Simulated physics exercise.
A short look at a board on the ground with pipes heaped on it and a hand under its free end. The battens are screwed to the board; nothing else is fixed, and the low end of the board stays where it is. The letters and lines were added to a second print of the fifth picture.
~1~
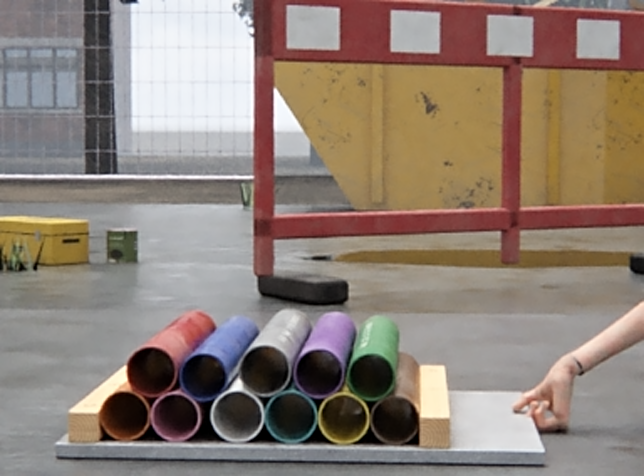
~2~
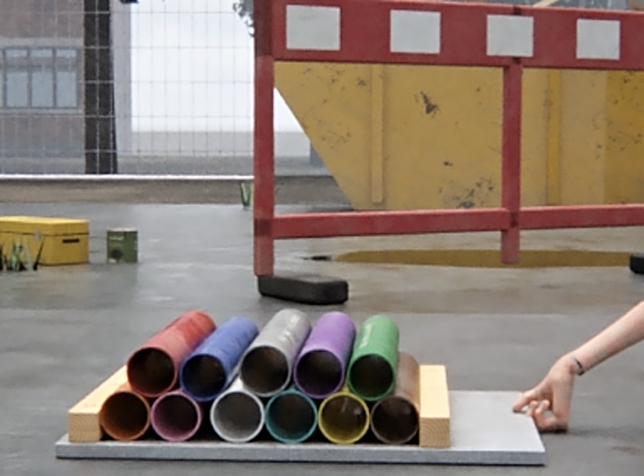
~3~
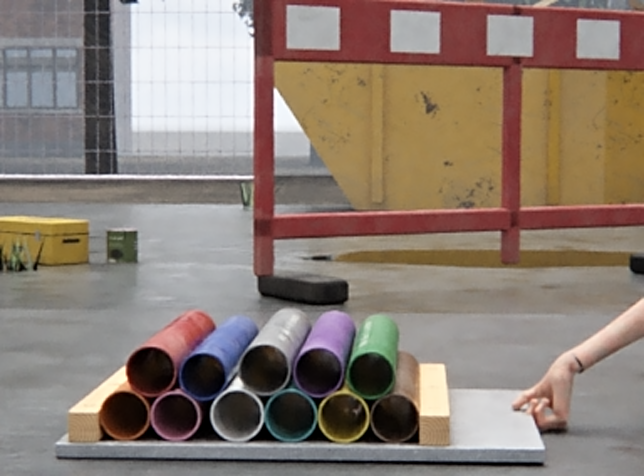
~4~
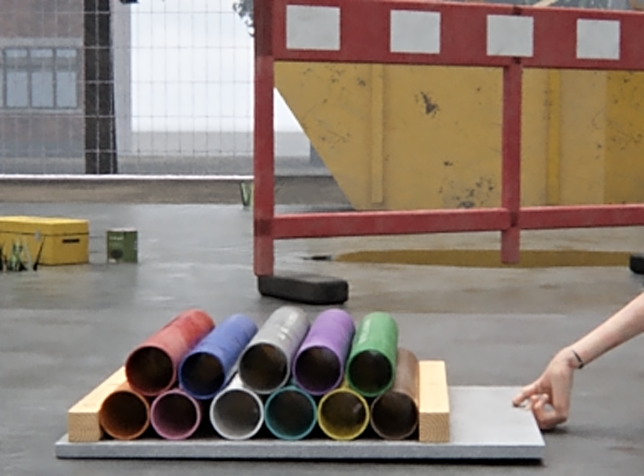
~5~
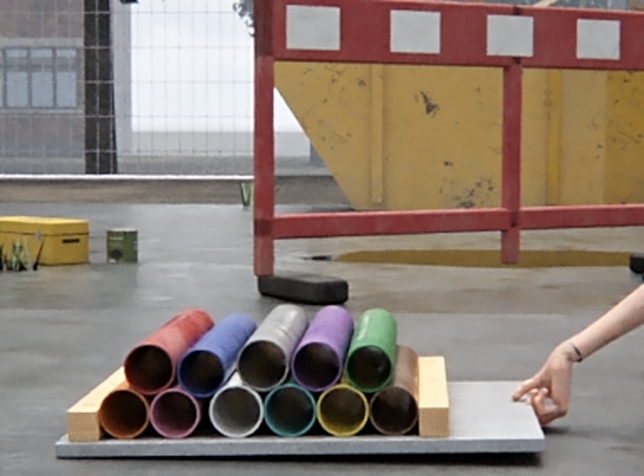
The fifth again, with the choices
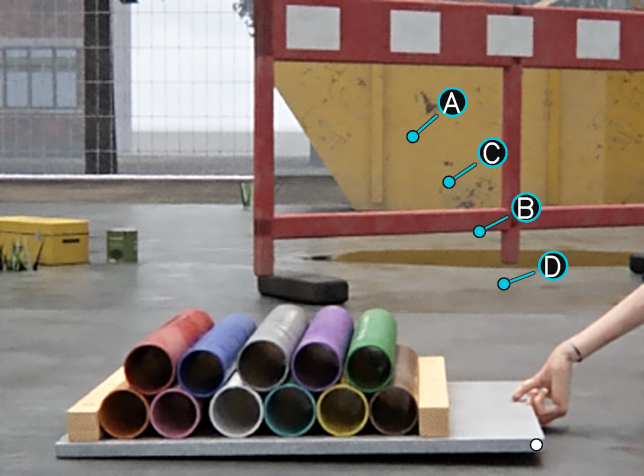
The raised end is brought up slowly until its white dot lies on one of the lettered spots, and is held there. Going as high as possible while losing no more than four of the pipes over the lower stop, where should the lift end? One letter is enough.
The highest mark that will do is B.
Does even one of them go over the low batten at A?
Yes.
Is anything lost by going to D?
At D: No.
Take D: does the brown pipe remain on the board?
Yes, with D.
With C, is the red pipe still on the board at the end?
No, with C.
On the marked copy, A at (413, 136); B at (480, 231); C at (449, 182); D at (504, 284); the white dot at (536, 445).
Following B. Soon after the start, board at 16°.
Later, board at 28°.
In the end, board at 28°, two over the low batten (red, blue).
As for the rest, A five over the low batten; C five over the low batten; D none over the low batten.
